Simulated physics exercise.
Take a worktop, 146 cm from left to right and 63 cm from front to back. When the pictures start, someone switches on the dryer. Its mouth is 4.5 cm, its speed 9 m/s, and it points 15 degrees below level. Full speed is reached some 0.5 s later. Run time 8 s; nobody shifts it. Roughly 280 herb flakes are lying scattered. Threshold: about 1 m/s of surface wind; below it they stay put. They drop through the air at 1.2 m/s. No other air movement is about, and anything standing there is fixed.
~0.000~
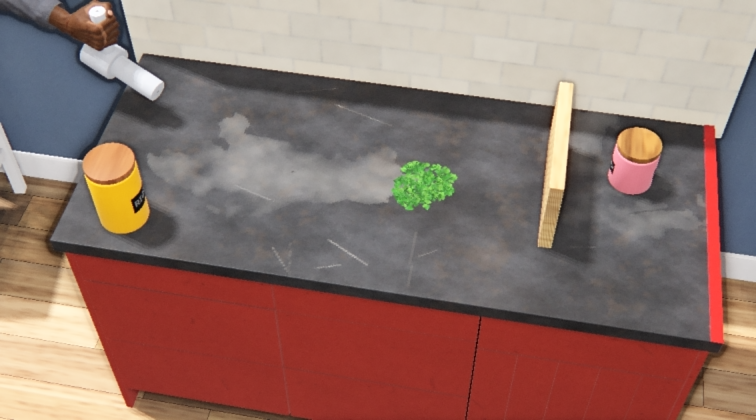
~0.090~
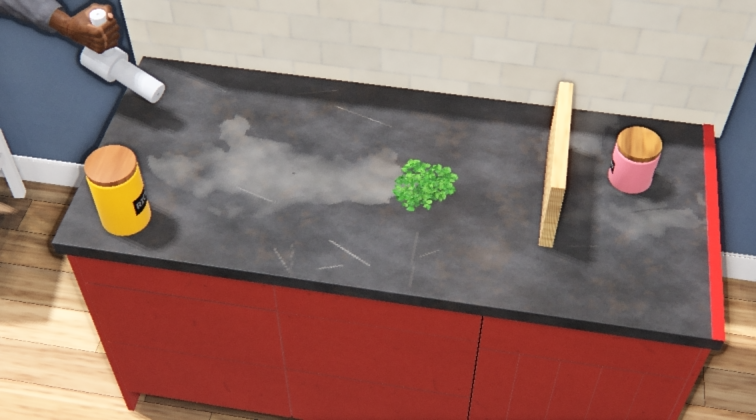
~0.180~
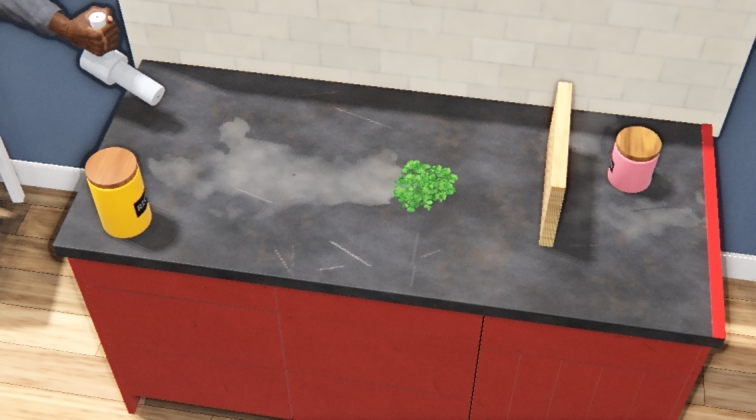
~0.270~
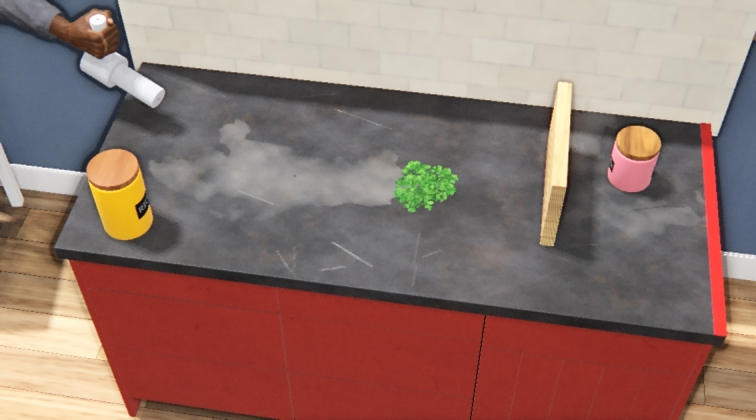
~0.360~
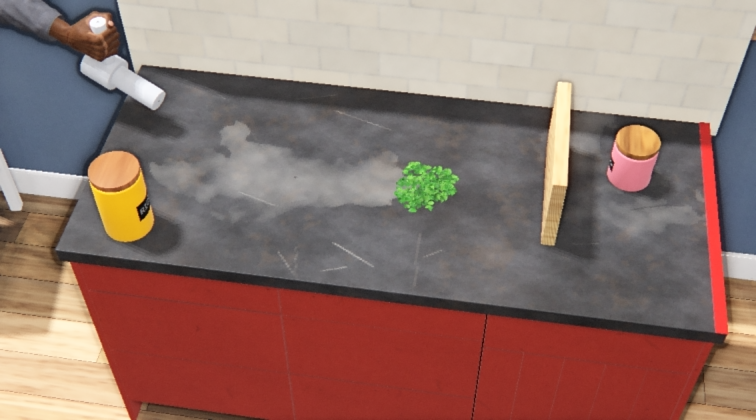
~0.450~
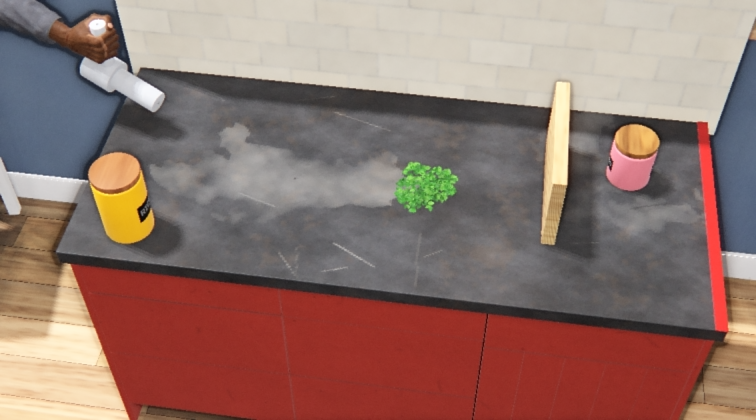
A hand holds a white dryer toward green herb flakes lying still on a dark worktop.
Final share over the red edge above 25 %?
The loss never goes past a quarter.
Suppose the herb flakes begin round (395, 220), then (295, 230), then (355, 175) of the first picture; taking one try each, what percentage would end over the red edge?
First try 15 %, second 0 %, third 15 %.
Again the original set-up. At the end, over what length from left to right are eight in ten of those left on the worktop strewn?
Roughly 30 cm from left to right.
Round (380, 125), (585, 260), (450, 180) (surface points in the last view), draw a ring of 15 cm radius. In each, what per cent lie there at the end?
In order: About 0 %, then 15 %, then 0 %.
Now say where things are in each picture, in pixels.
In the first picture, the middle of the herb flakes is near (421, 187), none has stirred yet and the mouth of the dryer is at (158, 91).
In the second picture, the middle of the herb flakes is near (422, 186), none has stirred yet and the red edge is centred on (719, 224).
In the third picture, the middle of the herb flakes is near (422, 186), none has stirred yet, the top of a board is at (562, 132) and the top of a jar is at (639, 142).
In the fourth picture, the middle of the herb flakes is near (423, 187) and none has stirred yet.
In the fifth picture, the middle of the herb flakes is near (423, 187) and none has stirred yet.
In the sixth picture, the middle of the herb flakes is near (423, 188) and none has stirred yet.
After 1.6 s, 6 % are over the red edge; the middle of those still in play is near (545, 209); 41 % have settled or left.
After 2.6 s, 7 % are over the red edge; the middle of those still in play is near (545, 205); 49 % have settled or left.
After 4.4 s, 8 % are over the red edge; the middle of those still in play is near (545, 205); 56 % have settled or left.
After 8.0 s, at the end, 11 % are over the red edge; the middle of those still in play is near (546, 202).
